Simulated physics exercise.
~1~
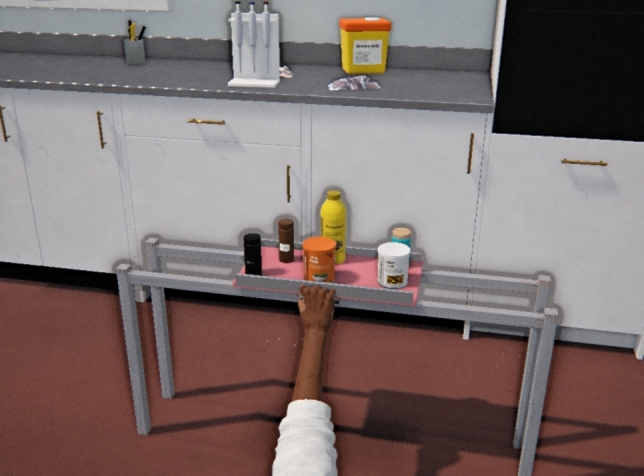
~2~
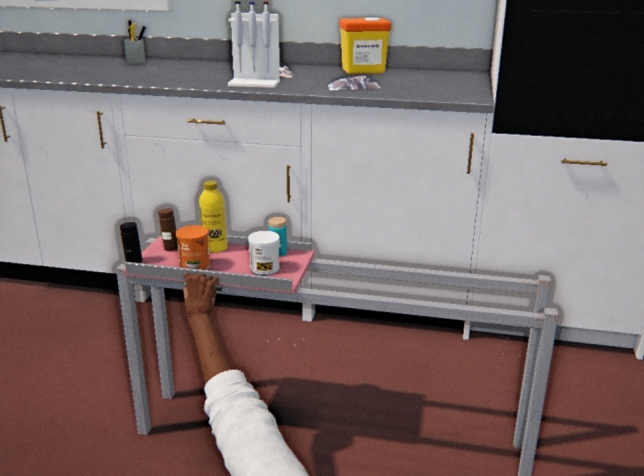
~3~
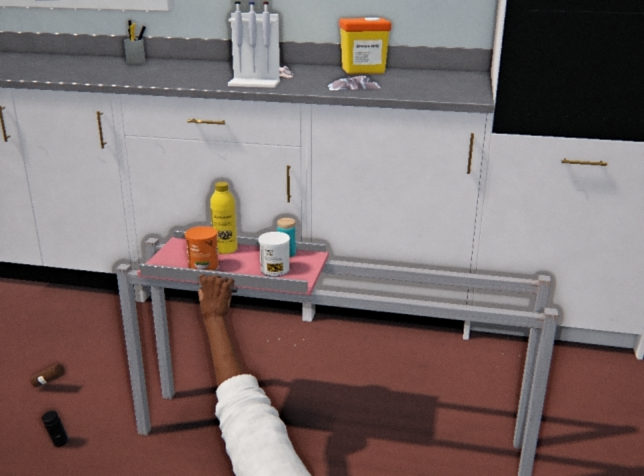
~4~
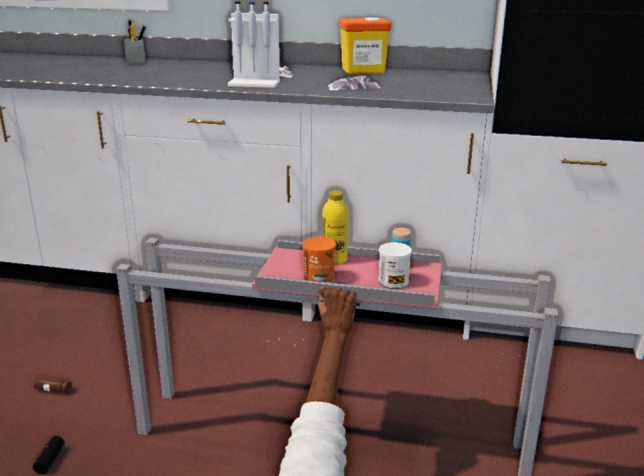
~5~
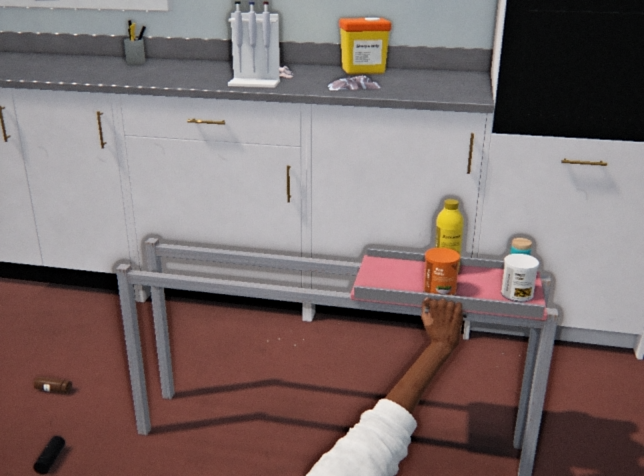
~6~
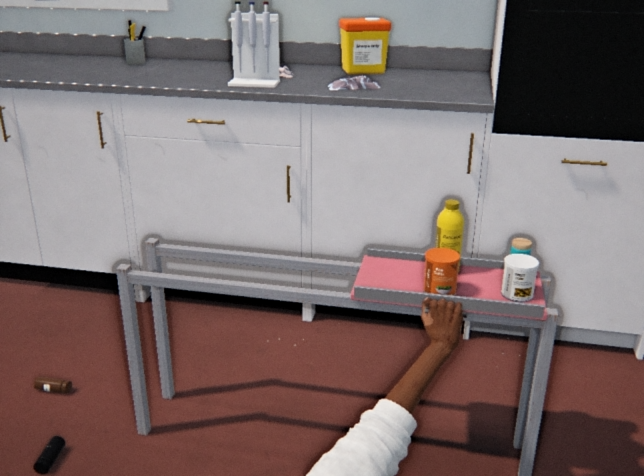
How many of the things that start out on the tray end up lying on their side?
Two of them do, the brown shaker and the black shaker, which both lie on the floor at the left.
